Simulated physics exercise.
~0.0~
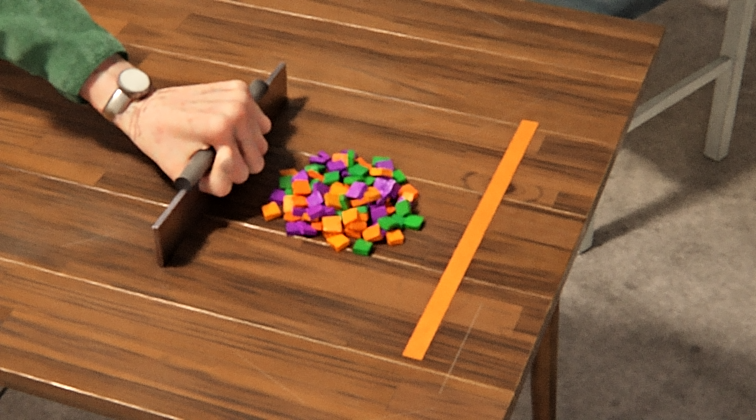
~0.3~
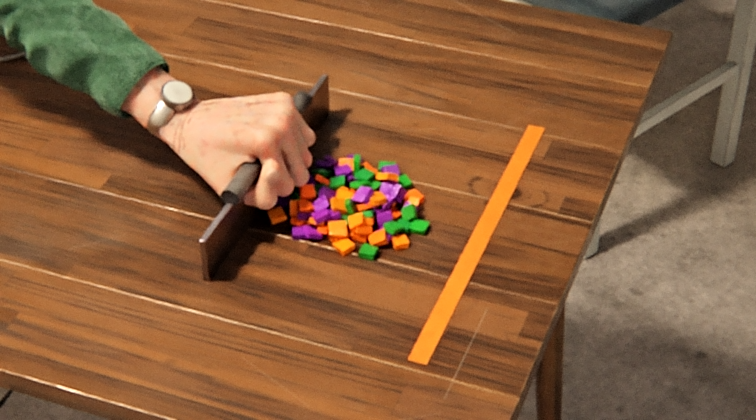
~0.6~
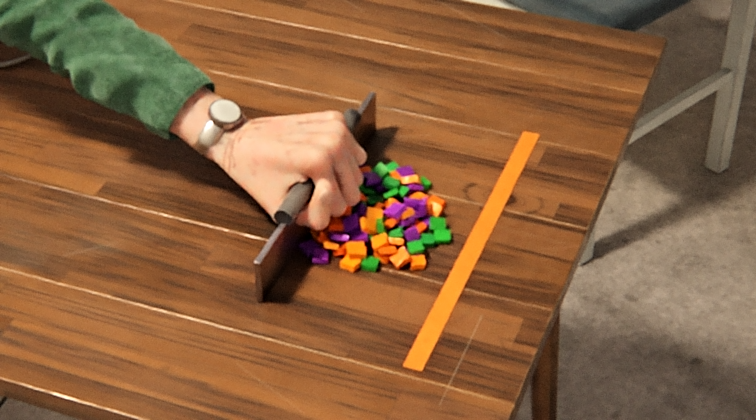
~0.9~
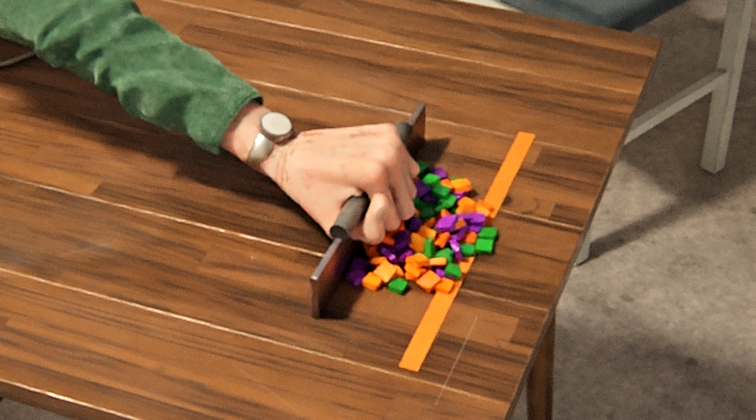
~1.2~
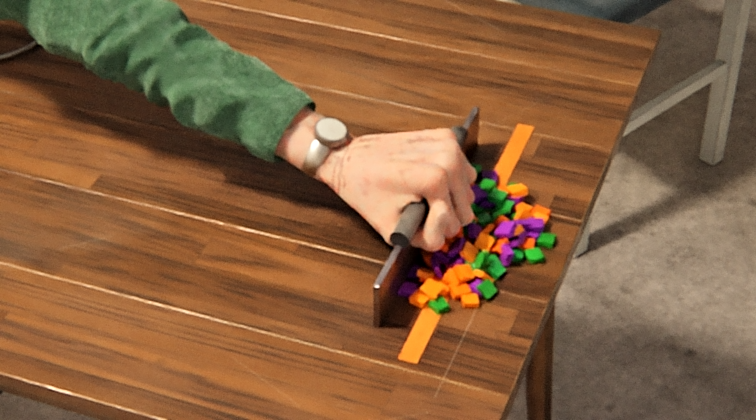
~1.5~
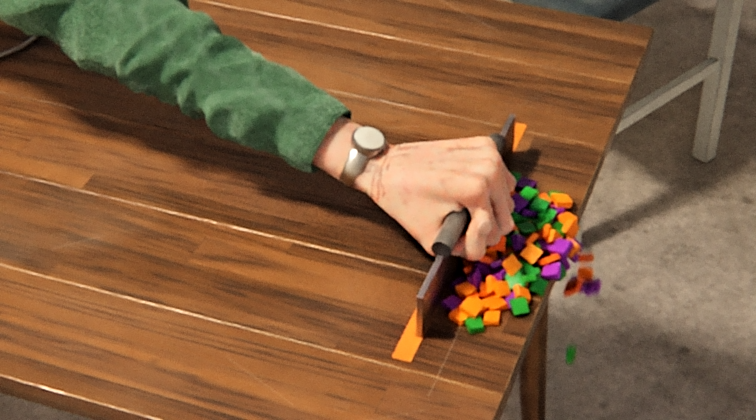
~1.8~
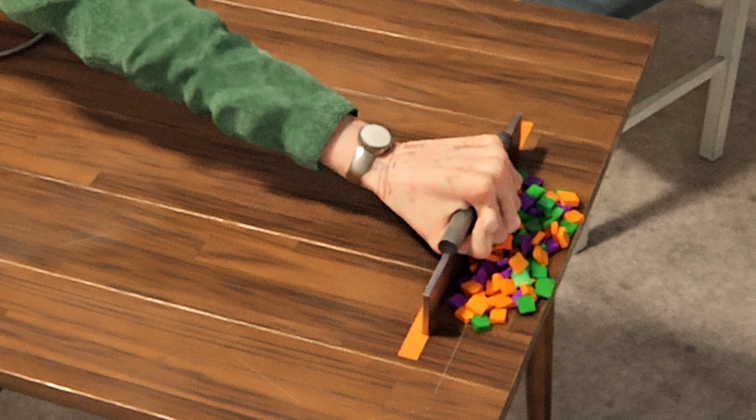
To begin with, a hand in a green sleeve and silver watch grips a dark scraper on a wooden table, left of a loose heap of orange, purple and green pieces, with a strip of orange tape beyond. The hand slides the scraper right until it meets the heap. It then pushes the pieces along, bunching them across the tape towards the table's edge. As the scraper reaches the tape, a few pieces tumble off the edge towards the floor. The scraper stops there, with most of the heap still resting on the table.
